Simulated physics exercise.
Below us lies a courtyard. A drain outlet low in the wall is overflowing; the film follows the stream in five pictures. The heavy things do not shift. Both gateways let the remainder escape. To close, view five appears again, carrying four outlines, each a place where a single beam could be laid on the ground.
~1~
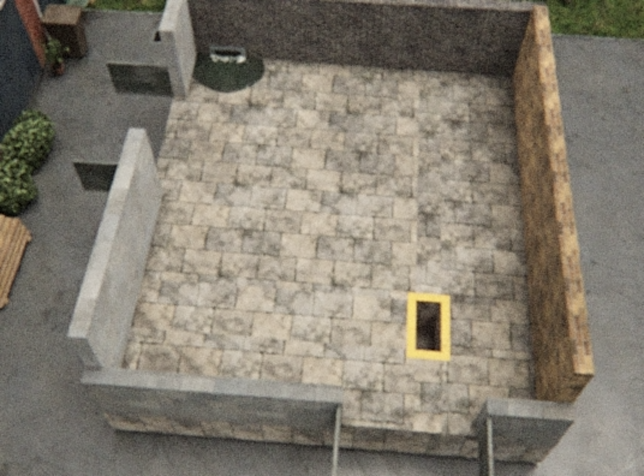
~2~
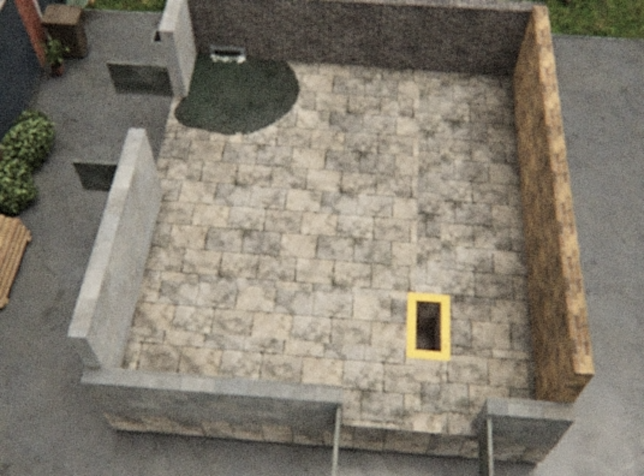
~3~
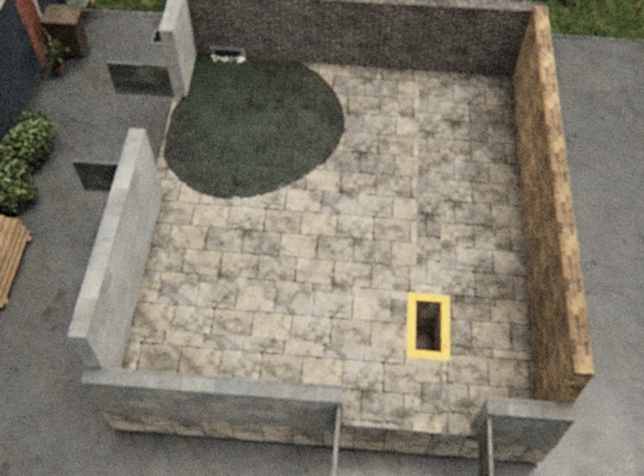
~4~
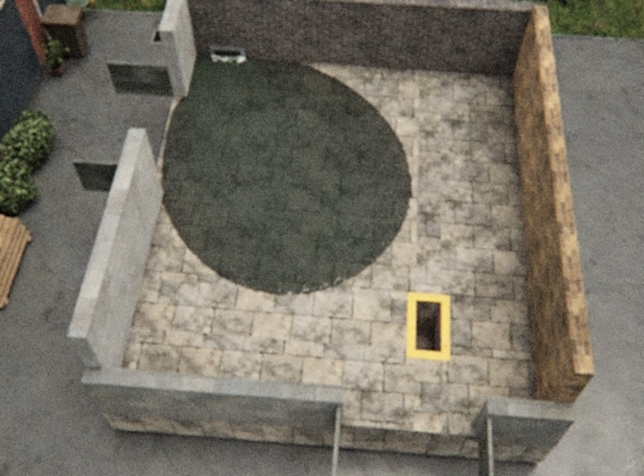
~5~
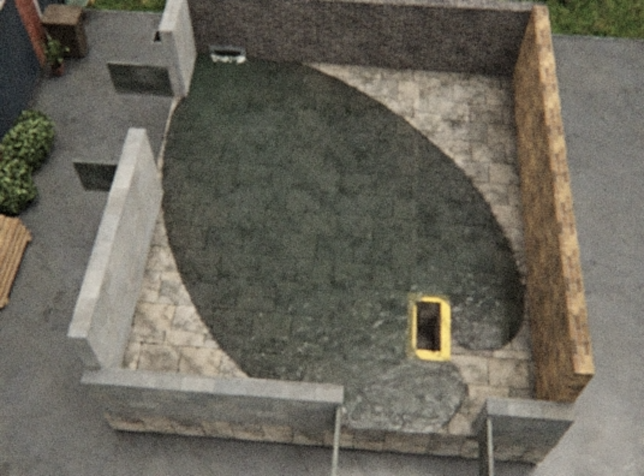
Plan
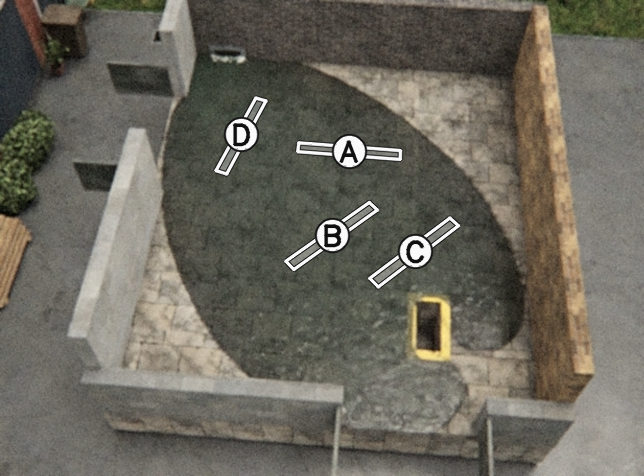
In a walled courtyard seen from above, dark water spreads from an outlet near the upper left corner across the pale paving, widening toward the lower right until it surrounds the yellow-edged drain, which takes in water.
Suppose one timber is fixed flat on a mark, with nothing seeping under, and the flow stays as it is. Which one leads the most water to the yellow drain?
I would pick position A.
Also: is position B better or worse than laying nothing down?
Position B is worse.
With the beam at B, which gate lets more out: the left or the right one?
The right one.
On the marked copy, A from (298, 147) to (400, 154); B from (289, 265) to (373, 206); C from (374, 282) to (454, 221); D from (221, 172) to (260, 99).
With A, about 23 % of the stream goes into the yellow drain, about 77 % out by the gates.
With B, about 16 % of the stream goes into the yellow drain, about 84 % out by the gates.
With C, about 10 % of the stream goes into the yellow drain, about 90 % out by the gates.
With D, about 15 % of the stream goes into the yellow drain, about 85 % out by the gates.
